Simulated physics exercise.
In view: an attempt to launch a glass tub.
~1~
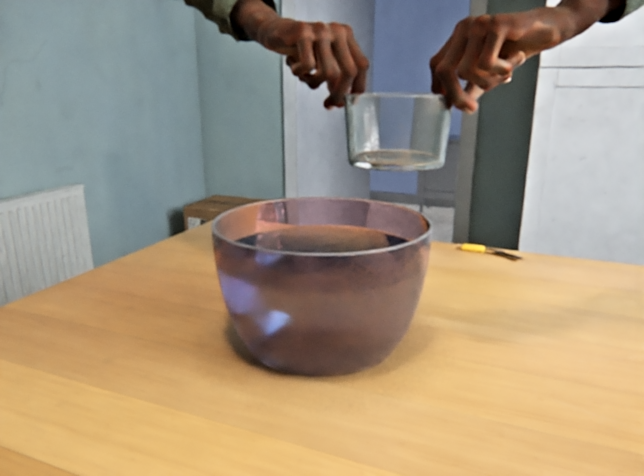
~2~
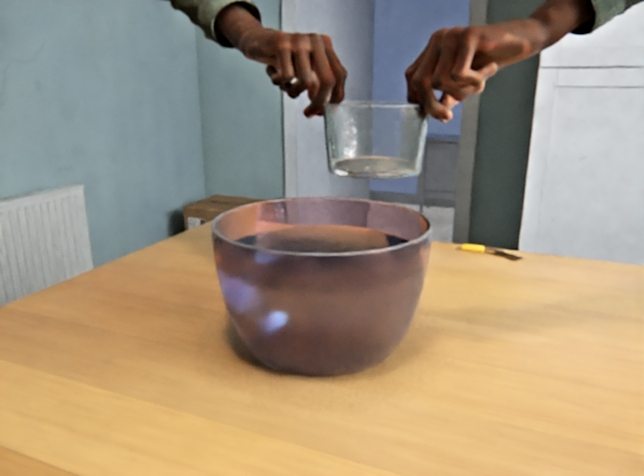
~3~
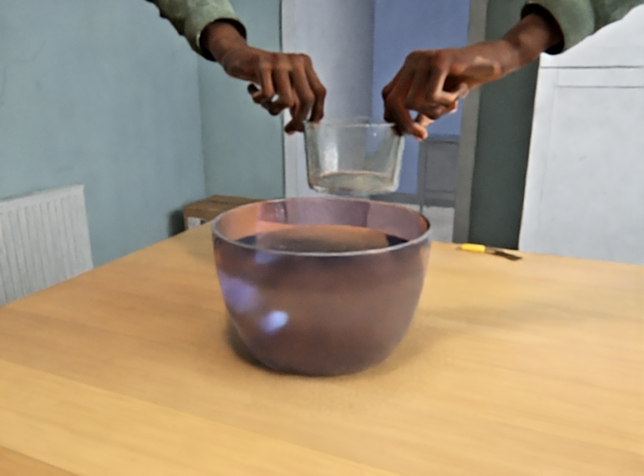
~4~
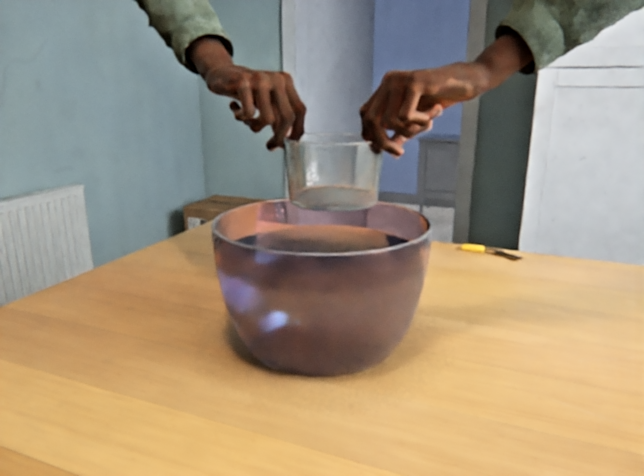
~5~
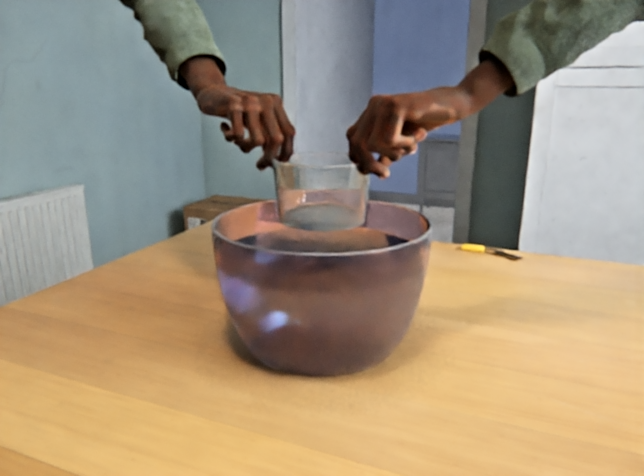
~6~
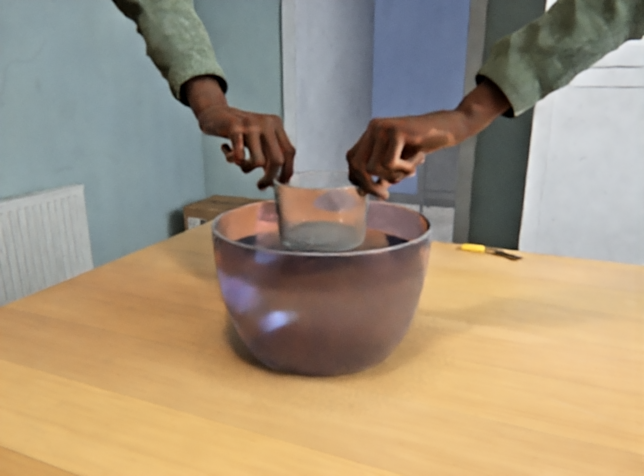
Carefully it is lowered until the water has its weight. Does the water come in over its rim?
The tub rides on the surface.
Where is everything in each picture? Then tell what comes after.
Tub (397, 127) empty; above the big tub, in the first picture.
Tub (375, 135) empty; coming down, in the second picture.
Tub (354, 152) empty; lower, in the third picture.
Tub (334, 168) empty; lower still, in the fourth picture.
Tub (322, 187) empty; close to the surface, in the fifth picture.
Tub (322, 207) empty; just over the surface, in the sixth picture.
Next, the tub dips into the water.
After that, it bobs and steadies.
Finally, the tub floats with about half of its side showing.
